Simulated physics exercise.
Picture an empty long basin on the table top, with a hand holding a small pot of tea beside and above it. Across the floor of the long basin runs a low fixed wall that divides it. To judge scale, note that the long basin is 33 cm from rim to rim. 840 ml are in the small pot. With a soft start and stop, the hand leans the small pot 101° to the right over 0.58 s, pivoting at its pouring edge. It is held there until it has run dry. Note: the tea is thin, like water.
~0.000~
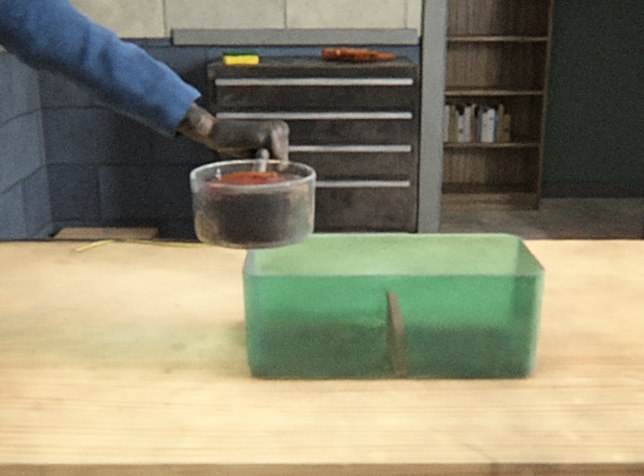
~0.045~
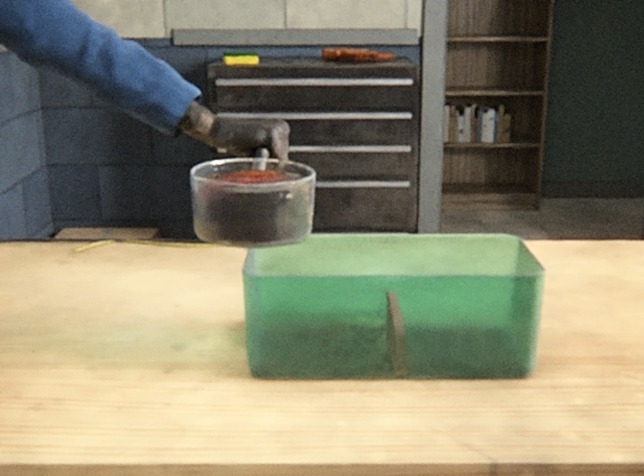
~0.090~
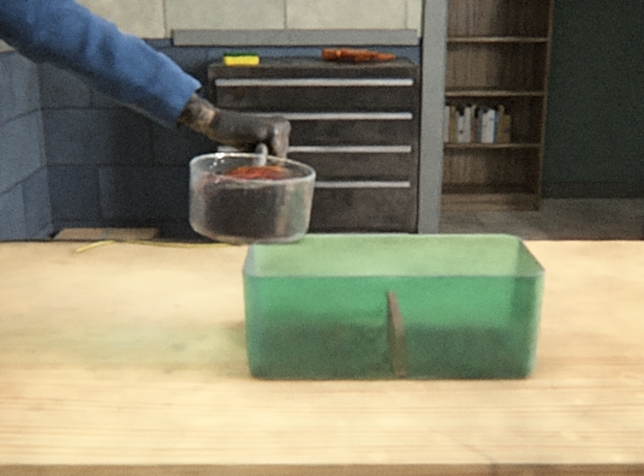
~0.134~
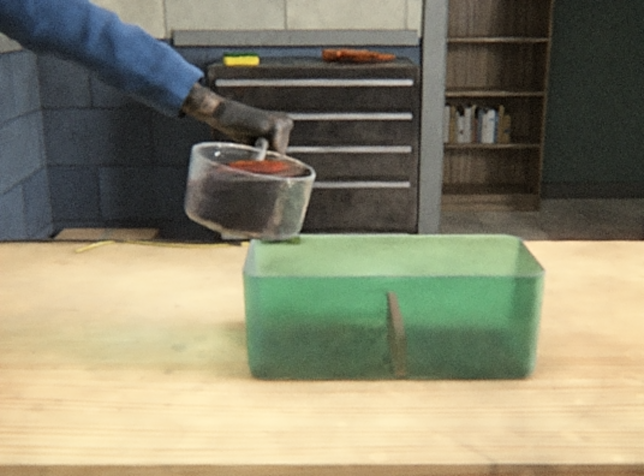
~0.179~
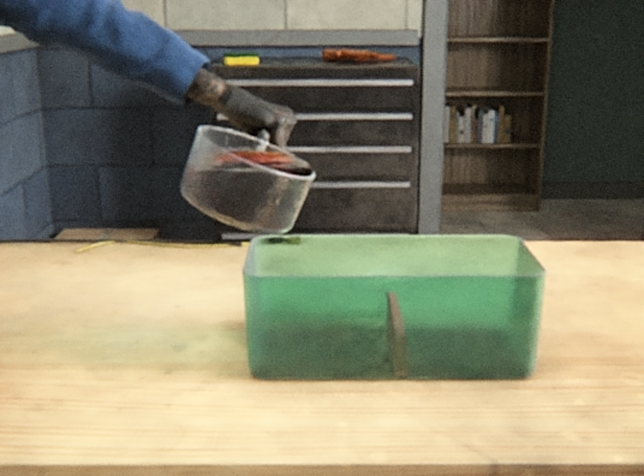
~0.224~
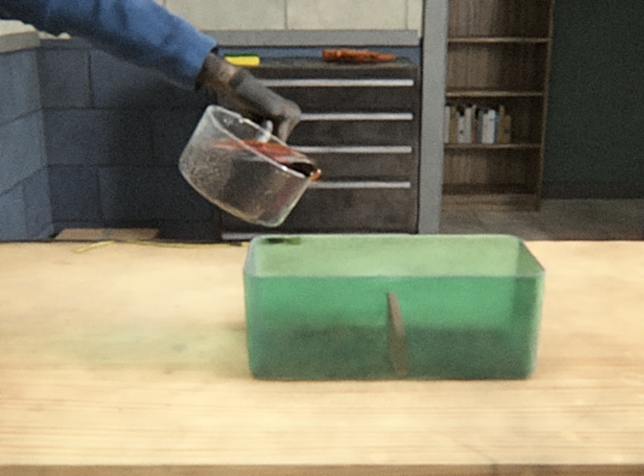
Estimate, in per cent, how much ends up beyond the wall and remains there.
Roughly 62 % ends up beyond the wall.
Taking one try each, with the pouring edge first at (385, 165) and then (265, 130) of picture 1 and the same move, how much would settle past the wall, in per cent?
The first try gives around 65 percent, the second around 25 percent.
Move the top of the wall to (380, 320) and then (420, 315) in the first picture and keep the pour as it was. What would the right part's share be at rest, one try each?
The first gives near 70 per cent and the second near 40 per cent.
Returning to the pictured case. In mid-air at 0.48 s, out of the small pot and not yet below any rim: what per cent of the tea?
About 48 per cent.
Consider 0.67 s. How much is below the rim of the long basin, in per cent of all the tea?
Roughly 84 percent of it.
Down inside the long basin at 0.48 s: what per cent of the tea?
About 12 per cent.
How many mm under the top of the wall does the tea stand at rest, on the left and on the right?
38 mm left, 26 mm right.
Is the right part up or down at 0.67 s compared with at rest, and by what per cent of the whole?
The amount sinks by around 7.
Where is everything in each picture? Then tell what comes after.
In the first frame, tilt 0°; pouring edge (314, 174); surface from (196, 184) to (312, 183); the long basin's rim runs from (248, 255) to (532, 255); the wall's top is at (396, 313).
In the second frame, tilt 2°; pouring edge (314, 175); surface from (196, 183) to (312, 181).
In the third frame, tilt 6°; pouring edge (314, 175); surface from (195, 180) to (312, 176).
In the fourth frame, tilt 13°; pouring edge (314, 176); surface from (193, 174) to (312, 171).
In the fifth frame, tilt 22°; pouring edge (313, 176); surface from (192, 160) to (315, 169); 1 per cent is over the edge.
In the sixth frame, tilt 33°; pouring edge (313, 176); surface from (189, 142) to (314, 169); 3 per cent is over the edge.
After 0.48 s the tilt is 94° and 41 per cent is still to pour, 11 is left of the wall and 0 right of it.
After 0.67 s the tilt is 101° and 5 per cent is still to pour, 14 is left of the wall and 70 right of it.
After 0.87 s the tilt is 101° and 1 per cent is still to pour, 25 is left of the wall and 60 right of it.
After 1.08 s the tilt is 101° and 0 per cent is still to pour, 34 is left of the wall and 63 right of it.
In the end 35 per cent lies left of the wall, 62 right of it and 3 outside.
